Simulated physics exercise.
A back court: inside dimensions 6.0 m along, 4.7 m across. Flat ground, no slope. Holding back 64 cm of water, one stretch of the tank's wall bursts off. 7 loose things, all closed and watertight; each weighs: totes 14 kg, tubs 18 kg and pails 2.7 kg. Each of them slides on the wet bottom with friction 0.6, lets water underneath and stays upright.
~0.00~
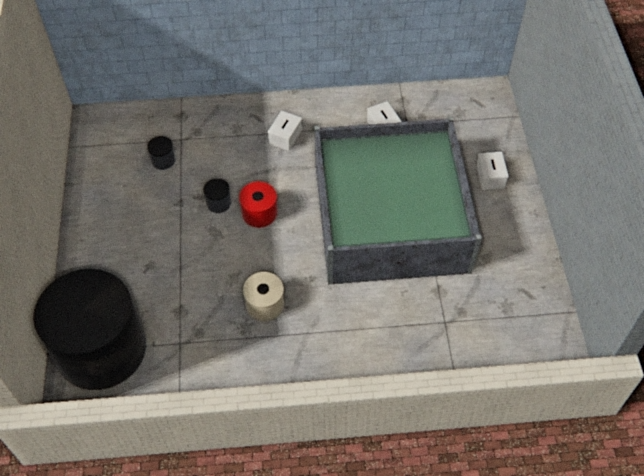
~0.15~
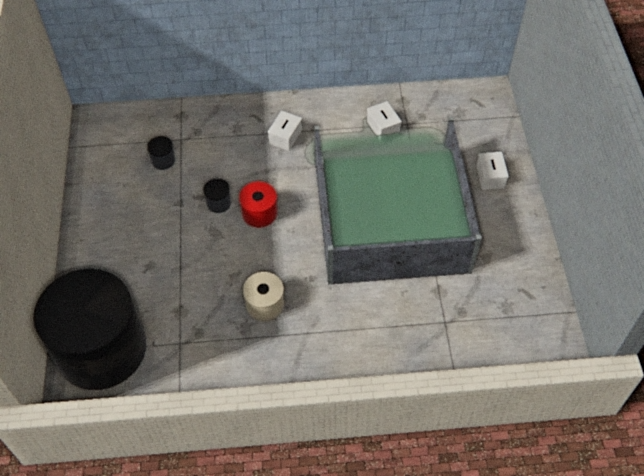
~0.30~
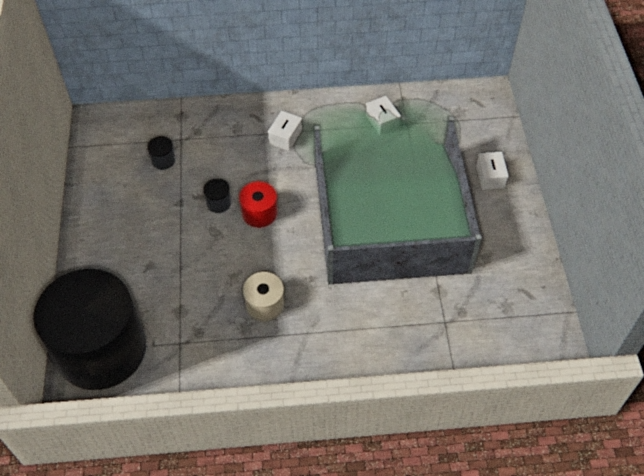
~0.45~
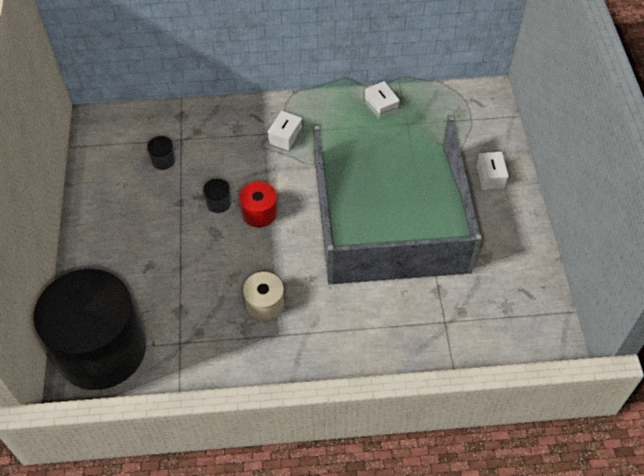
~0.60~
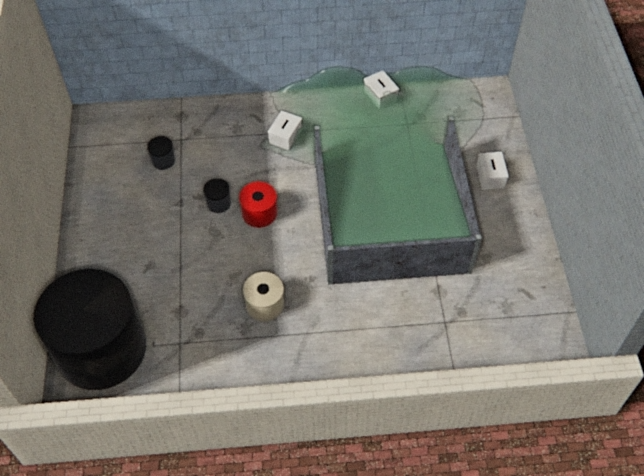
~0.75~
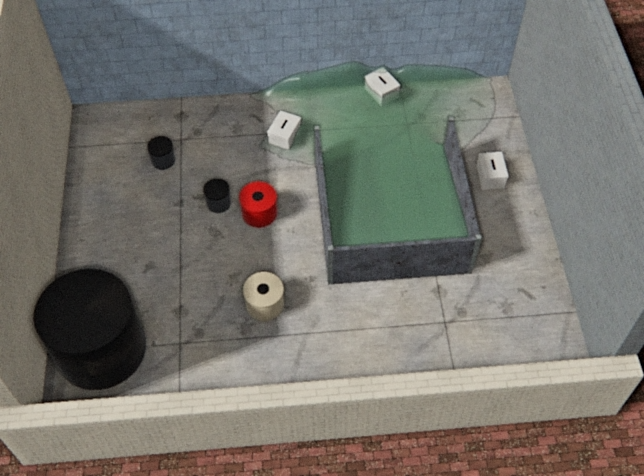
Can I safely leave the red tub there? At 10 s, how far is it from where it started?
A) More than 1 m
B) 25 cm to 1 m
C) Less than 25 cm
Less than 25 cm (C).
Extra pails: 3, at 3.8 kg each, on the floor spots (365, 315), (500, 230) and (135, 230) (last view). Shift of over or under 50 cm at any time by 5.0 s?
Taking them in the order given: Falls short, exceeds it and exceeds it.
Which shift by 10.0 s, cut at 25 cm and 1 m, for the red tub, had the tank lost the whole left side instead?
Result: Red tub displaced far.
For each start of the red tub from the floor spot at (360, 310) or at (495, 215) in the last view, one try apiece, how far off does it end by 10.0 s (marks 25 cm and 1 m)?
From the first place it is barely disturbed; from the second it goes well off.
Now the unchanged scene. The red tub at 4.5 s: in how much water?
Close to 1 centimetres.
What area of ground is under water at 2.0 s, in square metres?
The covered patch comes to about 13 m2.
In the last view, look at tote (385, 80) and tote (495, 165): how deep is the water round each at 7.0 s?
Depths: Near 5 cm, then near 6 cm.
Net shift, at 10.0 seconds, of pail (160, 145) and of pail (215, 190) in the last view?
Taken in order, the shifts are 300 cm and 40 cm.
After 2.0 s the red tub is near (258, 196), 0.0 m from its start, aground; 1 afloat.
After 4.5 s the red tub is near (258, 196), 0.0 m from its start, aground; 2 afloat.
After 7.0 s the red tub is near (258, 196), 0.0 m from its start, aground; 2 afloat.
After 10.0 s the red tub is near (258, 196), 0.0 m from its start, aground; 2 afloat.
